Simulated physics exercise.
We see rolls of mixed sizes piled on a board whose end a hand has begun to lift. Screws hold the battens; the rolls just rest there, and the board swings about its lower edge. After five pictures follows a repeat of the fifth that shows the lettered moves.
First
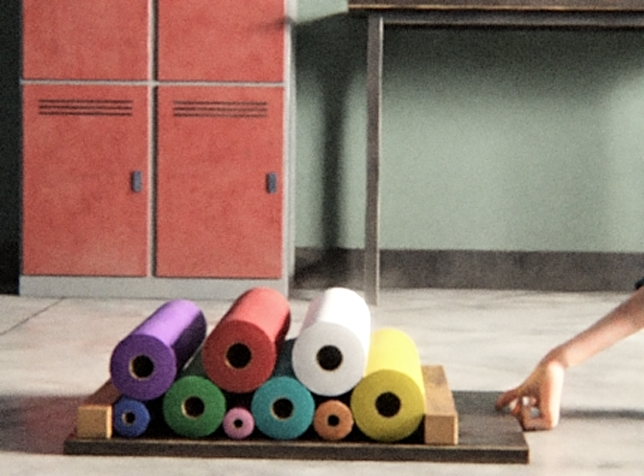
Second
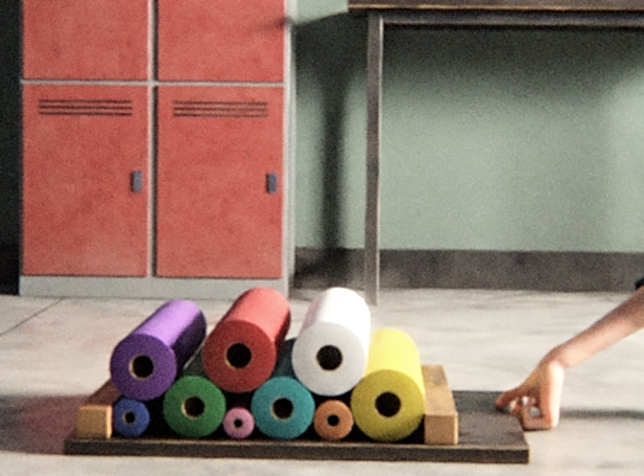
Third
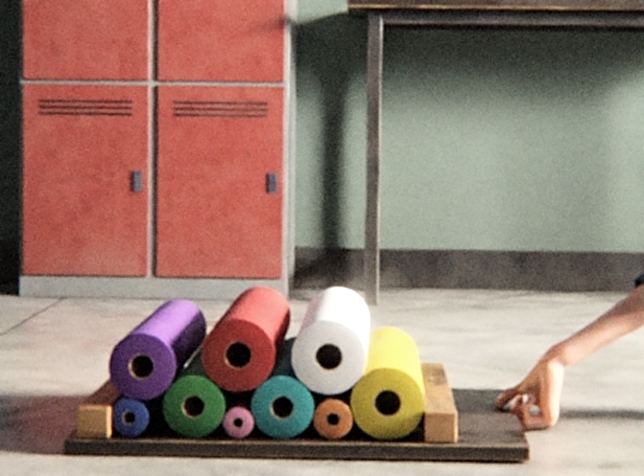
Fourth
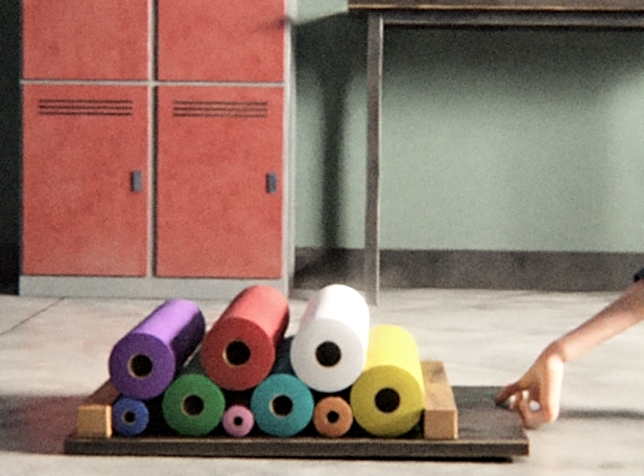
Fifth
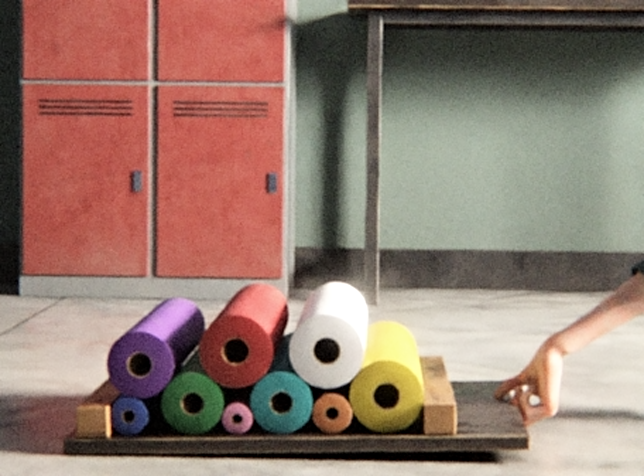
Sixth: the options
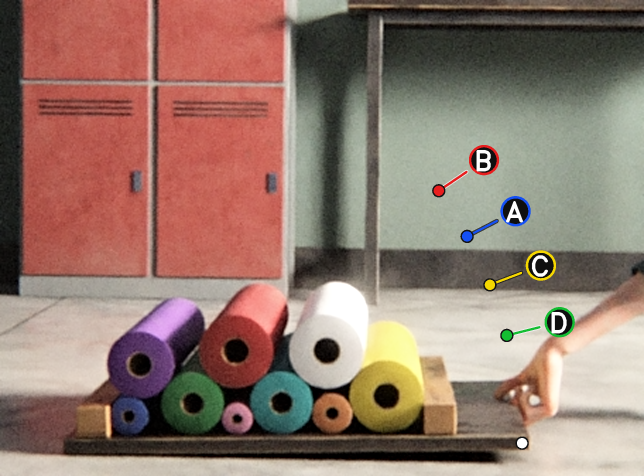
In a room with a pale floor, red lockers and a table against a green wall, a steady, nearly floor-level view faces a dark board. Purple, red and white rolls rest above blue, green, pink, teal, orange and yellow ones, between two wooden battens. A hand at the right end raises that side of the board very slightly, and the rolls rise a little with it.
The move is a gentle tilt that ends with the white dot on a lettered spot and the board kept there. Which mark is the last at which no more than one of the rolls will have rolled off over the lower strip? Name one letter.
The highest mark that will do is B.
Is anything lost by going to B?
Yes.
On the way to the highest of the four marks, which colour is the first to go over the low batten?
The purple one.
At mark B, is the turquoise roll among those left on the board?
The turquoise roll: Yes.
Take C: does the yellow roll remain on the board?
Yes, with C.
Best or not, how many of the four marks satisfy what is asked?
Four of them.
On the copy, A at (467, 236); B at (439, 191); C at (490, 285); D at (507, 335); the white dot at (522, 443).
On B. First, board at 19°.
Then, board at 35°.
Finally, board at 35°, one over the low batten (purple).
By contrast, A one over the low batten (purple); C one over the low batten (purple); D one over the low batten (purple).
